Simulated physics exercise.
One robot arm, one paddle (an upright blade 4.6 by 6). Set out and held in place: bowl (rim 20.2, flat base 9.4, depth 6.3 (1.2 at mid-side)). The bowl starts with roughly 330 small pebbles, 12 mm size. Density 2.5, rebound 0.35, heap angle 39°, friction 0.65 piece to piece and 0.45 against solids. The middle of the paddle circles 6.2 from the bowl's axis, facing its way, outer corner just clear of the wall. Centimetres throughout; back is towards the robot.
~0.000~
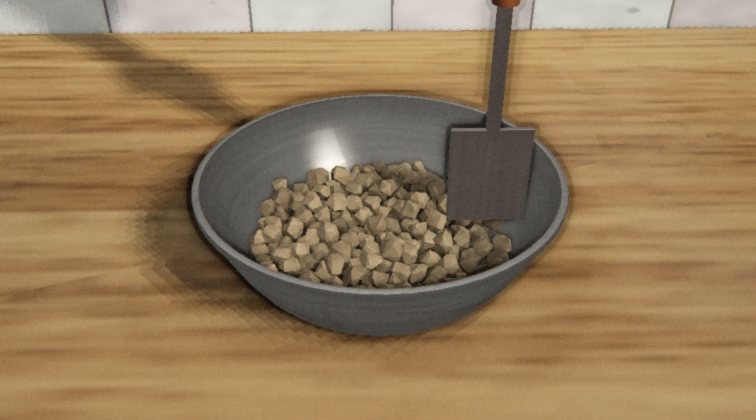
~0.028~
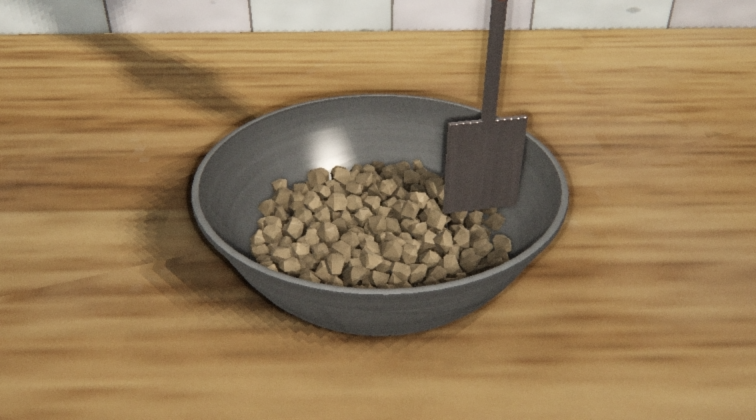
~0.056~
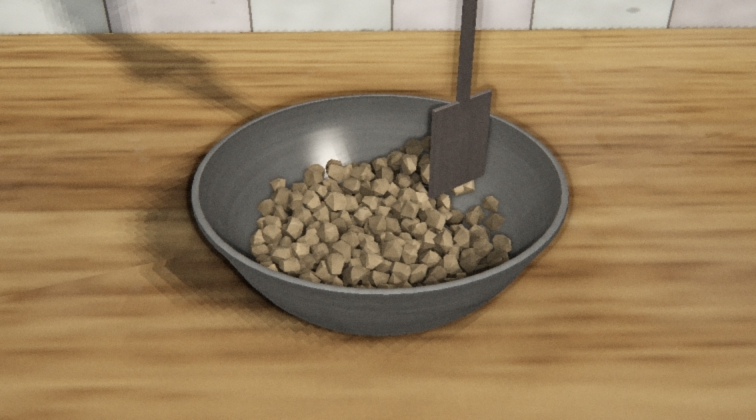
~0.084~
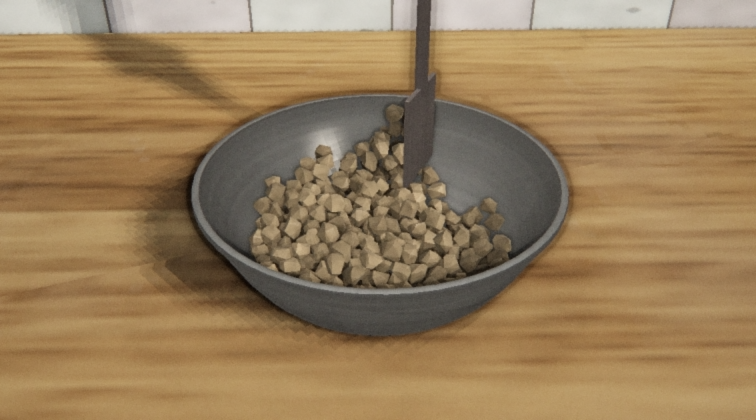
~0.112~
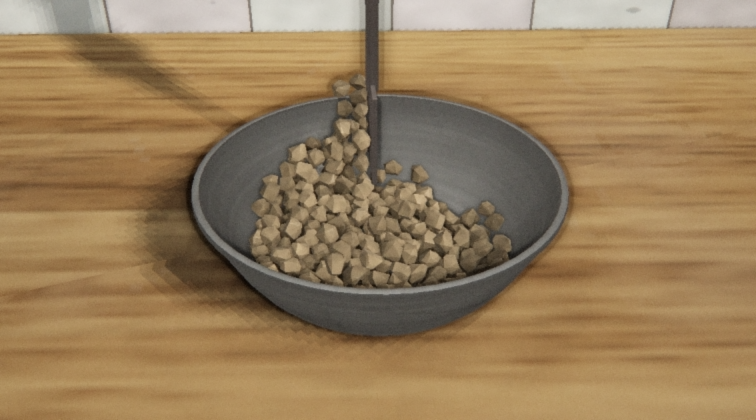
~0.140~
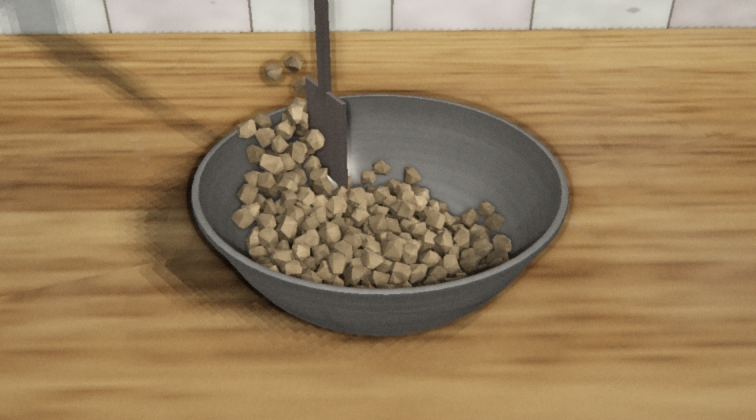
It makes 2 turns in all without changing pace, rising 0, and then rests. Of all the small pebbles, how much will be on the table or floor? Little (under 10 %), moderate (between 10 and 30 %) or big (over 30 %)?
On the table or floor the share is big, over 30 %.
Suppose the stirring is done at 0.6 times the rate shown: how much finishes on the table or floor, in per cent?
About 25 per cent.
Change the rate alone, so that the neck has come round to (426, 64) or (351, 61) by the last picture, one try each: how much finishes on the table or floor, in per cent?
Some 20 and 30 per cent.
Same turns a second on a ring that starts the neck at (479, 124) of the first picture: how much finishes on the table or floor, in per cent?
Some 60 per cent.
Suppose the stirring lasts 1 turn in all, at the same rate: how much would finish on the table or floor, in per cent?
It would be near 25 per cent.
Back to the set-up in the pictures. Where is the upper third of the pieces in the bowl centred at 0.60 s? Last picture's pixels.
Around (333, 255).
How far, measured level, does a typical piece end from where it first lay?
Some 7 cm.
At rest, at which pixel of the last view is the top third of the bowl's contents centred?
Around (385, 228).
By 0.37 s, 353° round, highest piece 11 above the table; 267 in the bowl, 28 on the table or floor, 31 in flight or on the tool.
By 0.60 s, 224° round, highest piece 8 above the table; 212 in the bowl, 88 on the table or floor, 26 in flight or on the tool.
By 0.91 s, 0° round, highest piece 4 above the table; 205 in the bowl, 121 on the table or floor.
By 1.61 s, 0° round, highest piece 4 above the table; 205 in the bowl, 121 on the table or floor.
Final count, 205 in the bowl, 121 on the table or floor. That is 37 % on the table or floor.
